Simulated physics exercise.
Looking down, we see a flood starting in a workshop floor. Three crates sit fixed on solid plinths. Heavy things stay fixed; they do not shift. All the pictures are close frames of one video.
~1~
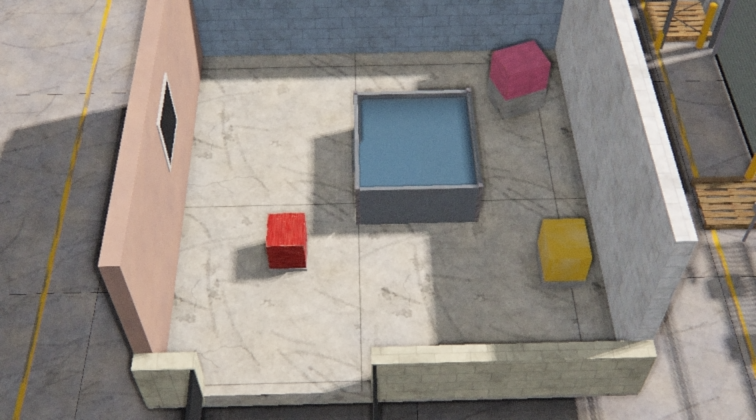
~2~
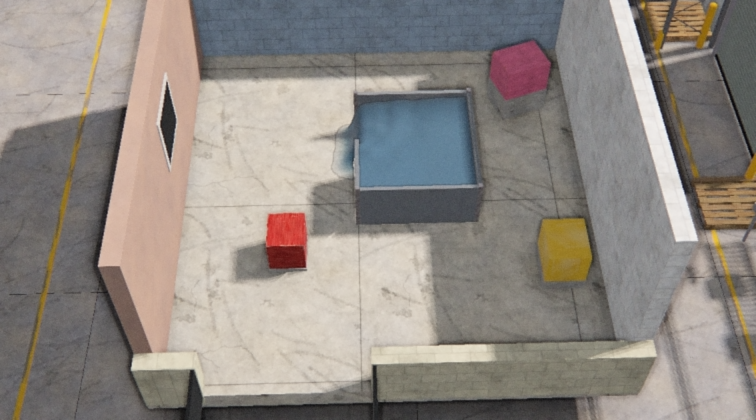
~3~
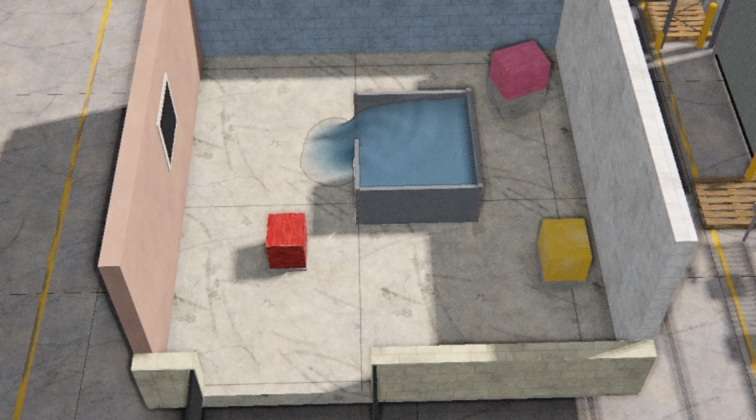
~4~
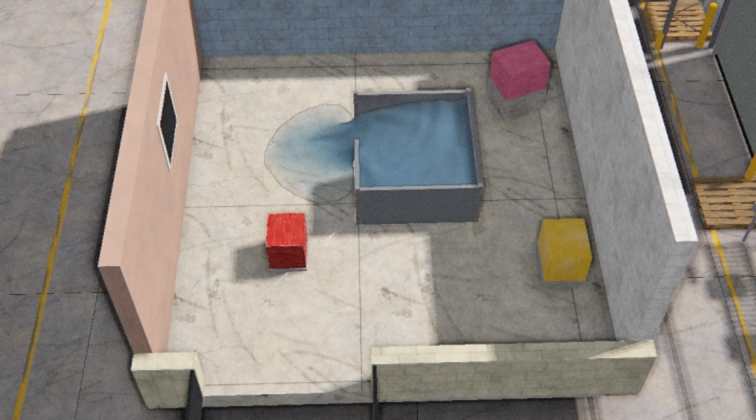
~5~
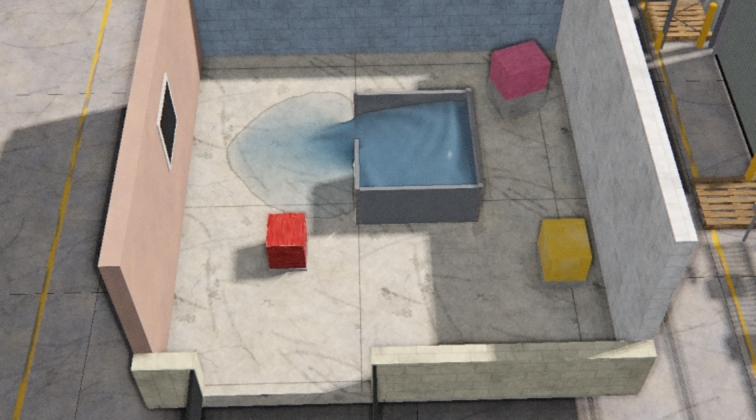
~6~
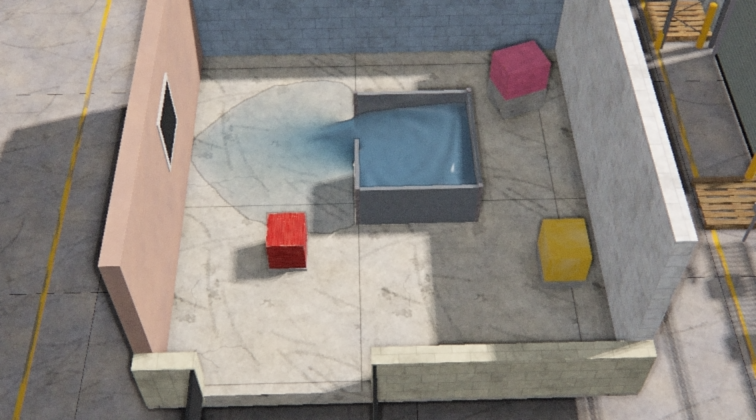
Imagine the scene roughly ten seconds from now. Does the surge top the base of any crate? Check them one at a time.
At the end, the red crate ends up wet. The yellow crate ends up dry. The pink crate ends up dry.
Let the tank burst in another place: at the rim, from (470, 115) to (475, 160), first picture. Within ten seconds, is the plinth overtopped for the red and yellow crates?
As it turns out, the red crate gets overtopped, and the yellow crate gets overtopped.
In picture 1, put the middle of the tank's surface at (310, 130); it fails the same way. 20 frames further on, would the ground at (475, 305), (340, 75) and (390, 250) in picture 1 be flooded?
Results in order - left untouched, swamped, left untouched.
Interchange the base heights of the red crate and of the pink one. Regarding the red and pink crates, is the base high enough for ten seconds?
Red crate: Untouched; pink crate: Flooded.
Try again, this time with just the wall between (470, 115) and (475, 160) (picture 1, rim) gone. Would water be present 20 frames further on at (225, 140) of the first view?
There: Not flooded.
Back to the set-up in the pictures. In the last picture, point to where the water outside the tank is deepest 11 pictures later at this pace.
It should be roughly at (204, 61).
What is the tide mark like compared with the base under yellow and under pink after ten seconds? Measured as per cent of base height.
Roughly 50 and 30 per cent respectively.
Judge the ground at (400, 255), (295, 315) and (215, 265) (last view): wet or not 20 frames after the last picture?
Going through them in order, I'd call them clear, drenched and drenched.
A moment on, water covers 30 % of the floor; the red crate water round its plinth, the yellow crate not reached, the pink crate not reached.
Next, water covers 30 % of the floor; the red crate water round its plinth, the yellow crate not reached, the pink crate not reached.
Then, water covers 45 % of the floor; the red crate water round its plinth, the yellow crate not reached, the pink crate not reached.
Later, water covers 70 % of the floor; the red crate water round its plinth, the yellow crate not reached, the pink crate water round its plinth.
In the end, water covers 95 % of the floor; the red crate was topped, the yellow crate stayed above the water, the pink crate stayed above the water.
